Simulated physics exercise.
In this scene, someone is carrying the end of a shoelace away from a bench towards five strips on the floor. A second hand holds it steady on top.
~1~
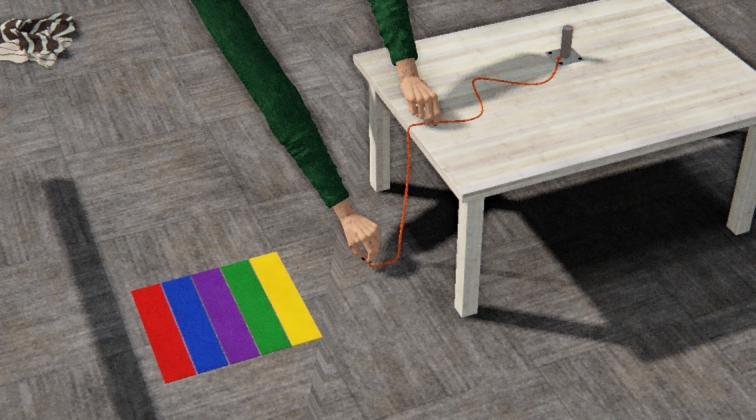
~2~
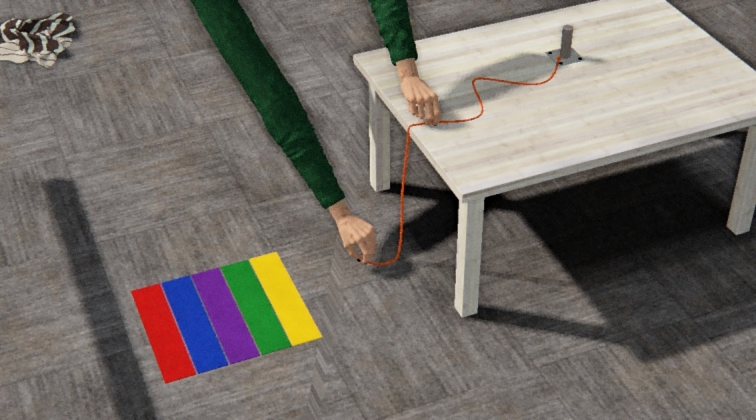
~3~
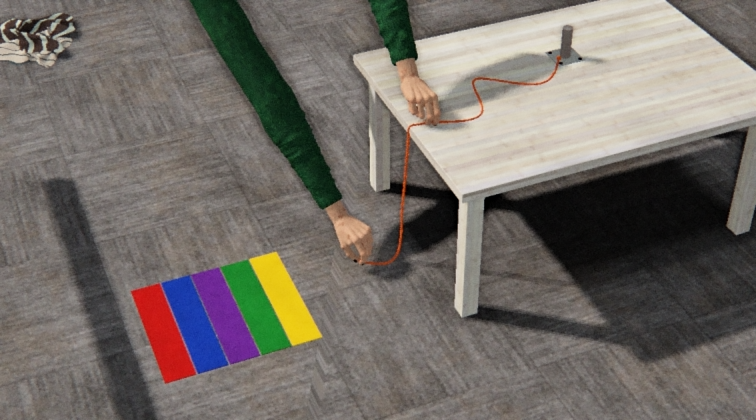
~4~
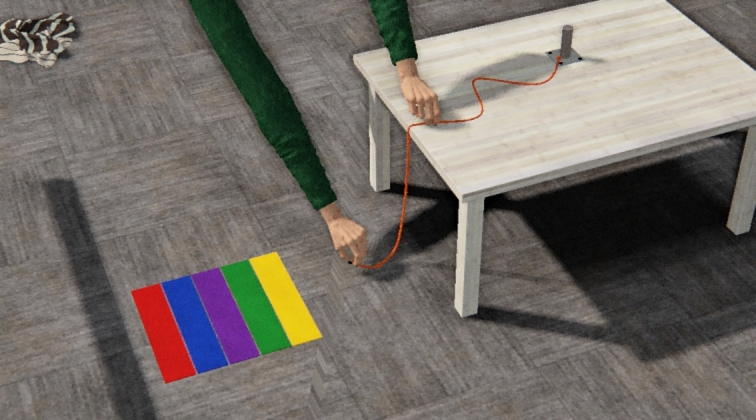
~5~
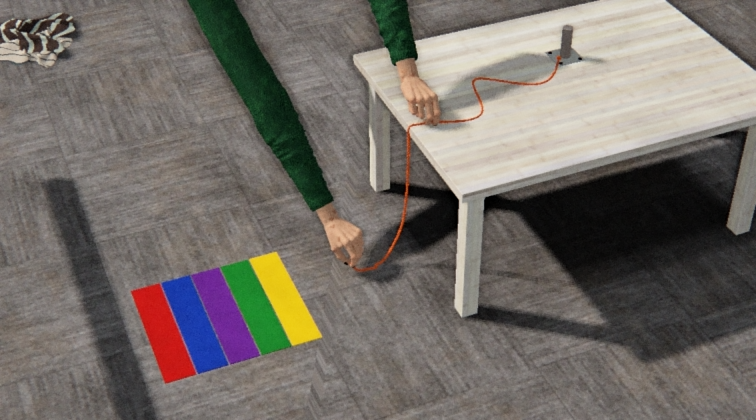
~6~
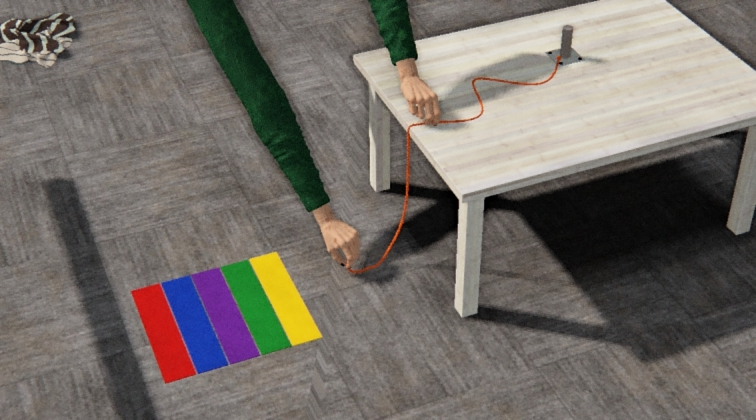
A floor of grey, wood-textured tiles is seen from above at an angle, with a pale whitewashed bench at the right and a striped bundle at the top left. Two green-sleeved arms reach in from the top, holding an orange-red lace that winds across the bench from a small post, near red, blue, purple, green and yellow strips. The lower hand slowly draws the lace's end slightly left, while the other hand stays at the bench's edge.
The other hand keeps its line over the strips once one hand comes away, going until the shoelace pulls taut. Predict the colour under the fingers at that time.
The blue one.
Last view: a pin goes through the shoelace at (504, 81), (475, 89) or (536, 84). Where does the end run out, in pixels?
Readings in order - (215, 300), (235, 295), (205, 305).
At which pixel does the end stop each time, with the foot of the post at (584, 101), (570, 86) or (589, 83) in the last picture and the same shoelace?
In order, near (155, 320), (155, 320) and (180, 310).
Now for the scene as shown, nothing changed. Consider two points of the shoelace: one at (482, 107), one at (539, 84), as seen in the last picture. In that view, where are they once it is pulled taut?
The first settles around (424, 113), the second around (515, 75).
Soon after, end near (247, 292); over green.
Then, end near (211, 302); over purple.
At full stretch, end near (189, 308); over blue. It gets as far as the blue strip.
